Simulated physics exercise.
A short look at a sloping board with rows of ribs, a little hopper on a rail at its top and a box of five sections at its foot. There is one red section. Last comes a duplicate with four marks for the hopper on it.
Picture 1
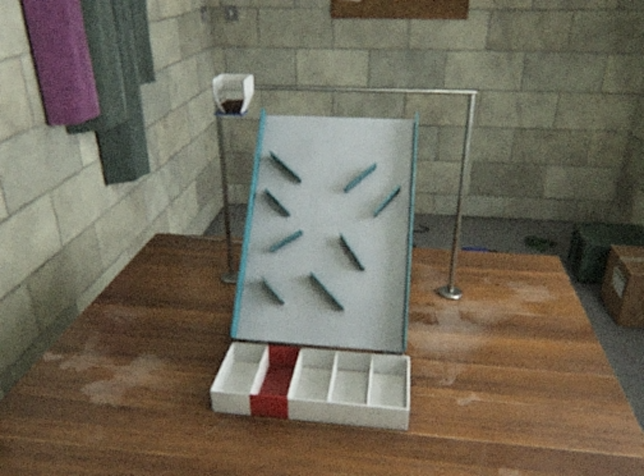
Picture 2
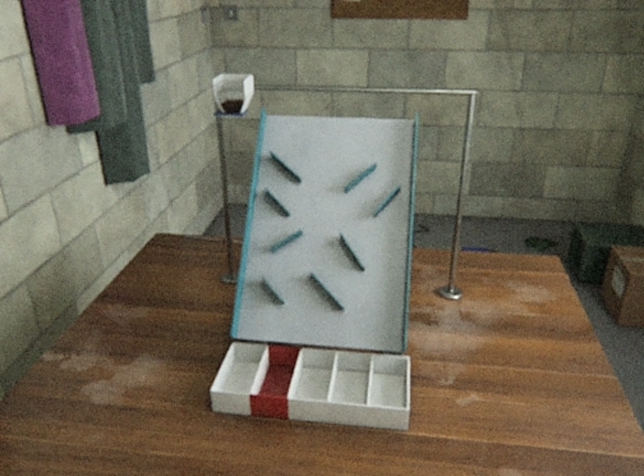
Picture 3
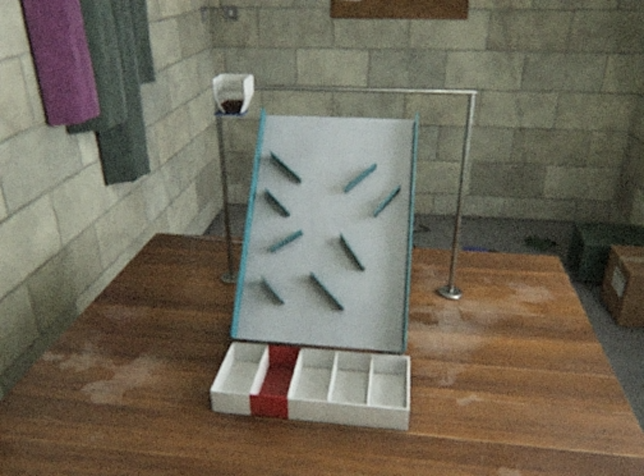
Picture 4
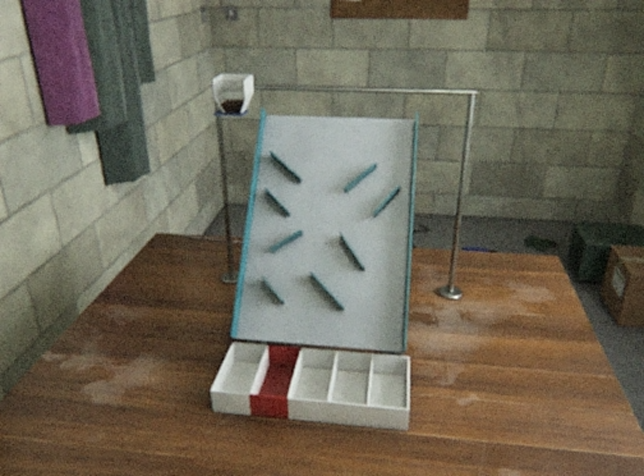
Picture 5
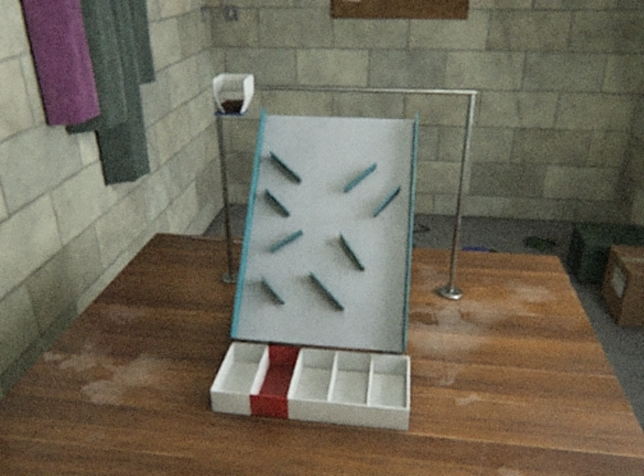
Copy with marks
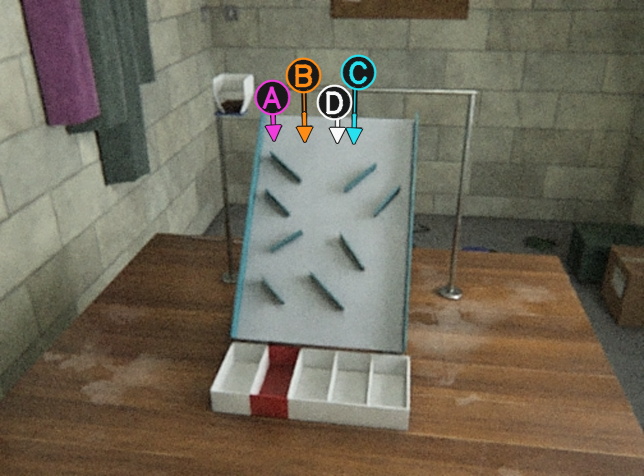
A sloping ribbed board stands still above a five-section box with one red section.
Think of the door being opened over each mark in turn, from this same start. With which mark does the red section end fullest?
C beats the others.
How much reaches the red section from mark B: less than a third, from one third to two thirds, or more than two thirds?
Mark B gives less than a third.
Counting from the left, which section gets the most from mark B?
The fifth from the left.
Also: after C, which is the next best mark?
D it is.
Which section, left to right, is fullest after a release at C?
The second from the left.
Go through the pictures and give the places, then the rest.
The first frame shows hopper at (235, 106), allspice berries, door shut.
The second frame shows ribs (270, 151) to (300, 178), (344, 189) to (376, 163), (265, 188) to (288, 212).
The third frame shows ribs (374, 213) to (400, 185), (270, 249) to (301, 230), (341, 233) to (364, 267).
The fourth frame shows ribs (261, 276) to (282, 301), (310, 271) to (343, 307).
The fifth frame shows red section at (269, 405), number 2 of 5 from the left.
On the marked copy, mark A meets the board at (273, 135); mark B meets the board at (304, 136); mark C meets the board at (353, 138); mark D meets the board at (337, 137).
Choosing A, a stray few in the red section, most in other sections, a small part outside the box.
Choosing B, a stray few in the red section, nearly all in other sections.
Choosing C, about a third in the red section, about half in other sections, a small part outside the box.
Choosing D, about a quarter in the red section, about two thirds in other sections, a stray few outside the box.
